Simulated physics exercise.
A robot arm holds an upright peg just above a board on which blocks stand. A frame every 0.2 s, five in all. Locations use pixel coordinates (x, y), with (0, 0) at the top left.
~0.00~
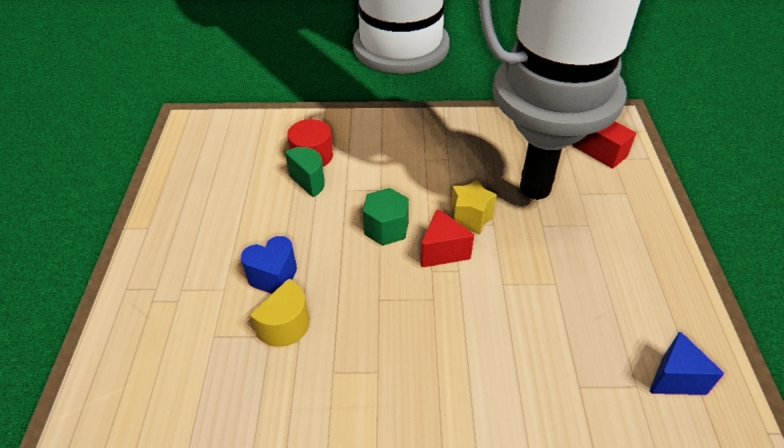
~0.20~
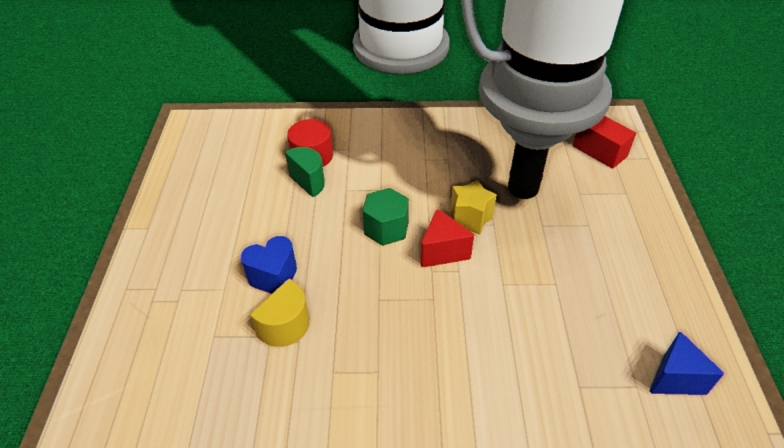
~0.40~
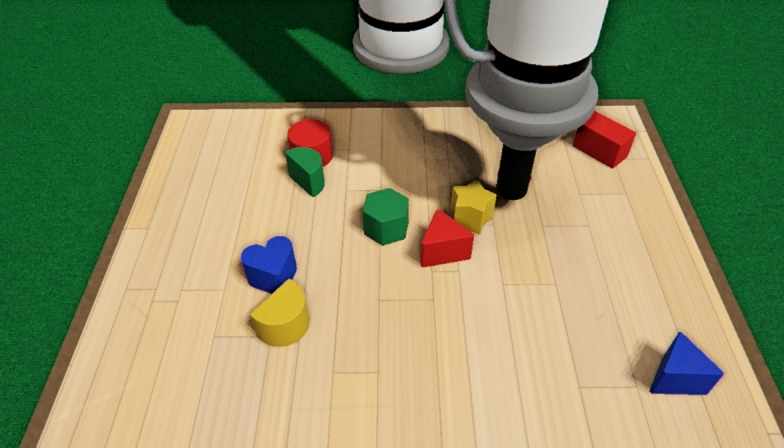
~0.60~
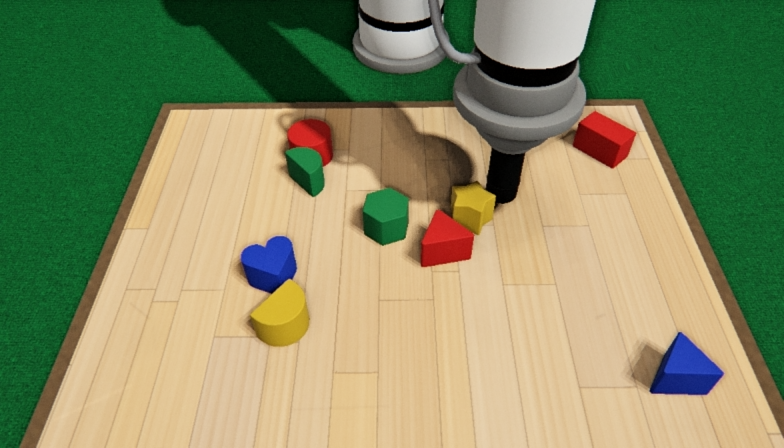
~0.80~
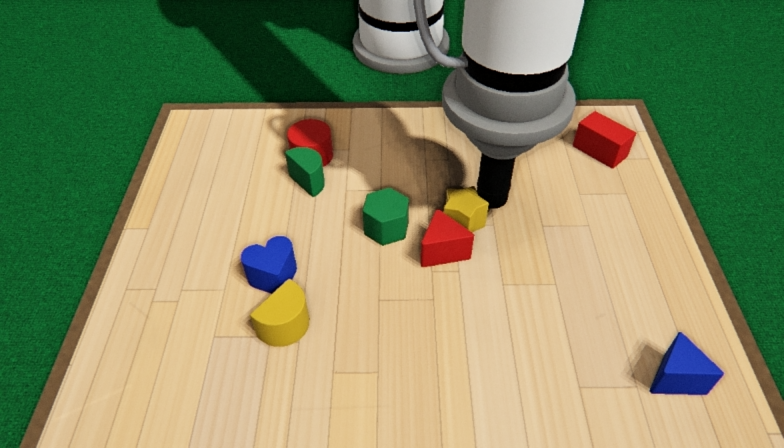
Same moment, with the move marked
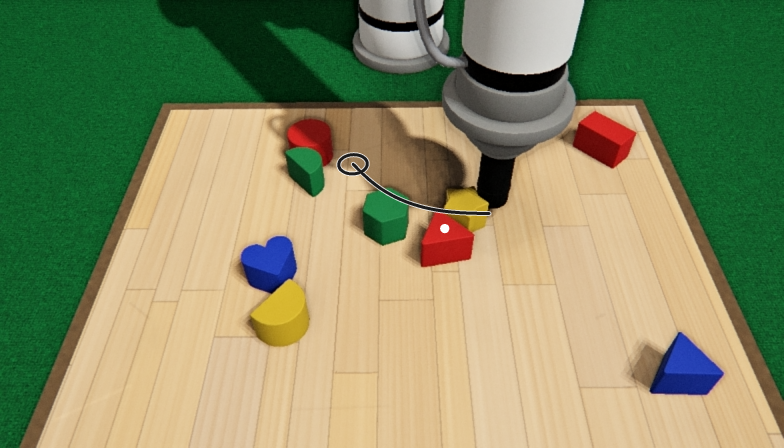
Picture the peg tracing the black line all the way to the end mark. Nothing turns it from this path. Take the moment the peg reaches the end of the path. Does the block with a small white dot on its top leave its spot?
In short: Yes.
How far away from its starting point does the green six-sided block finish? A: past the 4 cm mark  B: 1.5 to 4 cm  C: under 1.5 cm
B (1.5 to 4 cm)
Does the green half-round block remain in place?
Yes, I think so.
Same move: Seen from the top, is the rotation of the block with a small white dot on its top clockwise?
The answer is no.
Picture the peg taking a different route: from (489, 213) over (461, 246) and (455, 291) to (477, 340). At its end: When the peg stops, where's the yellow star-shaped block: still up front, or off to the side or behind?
Left aside or behind.
The drawn path runs from (489, 213) over (434, 210) and (386, 192) to (353, 164); the dot is on the red triangular block.
On the path given first. One third of the way, peg (434, 195); green six-sided block (371, 207); red triangular block (435, 232), turned 35° anticlockwise; yellow star-shaped block (412, 202), turned 20° anticlockwise.
Two thirds of the way, peg (385, 177); green six-sided block (358, 213); red triangular block (435, 232), turned 35° anticlockwise; yellow star-shaped block (399, 200), turned 50° anticlockwise.
At the end, peg (352, 149); green half-round block not moved; red round block not moved; green six-sided block (358, 213); red triangular block (435, 232), turned 35° anticlockwise; yellow star-shaped block (399, 200), turned 50° anticlockwise.
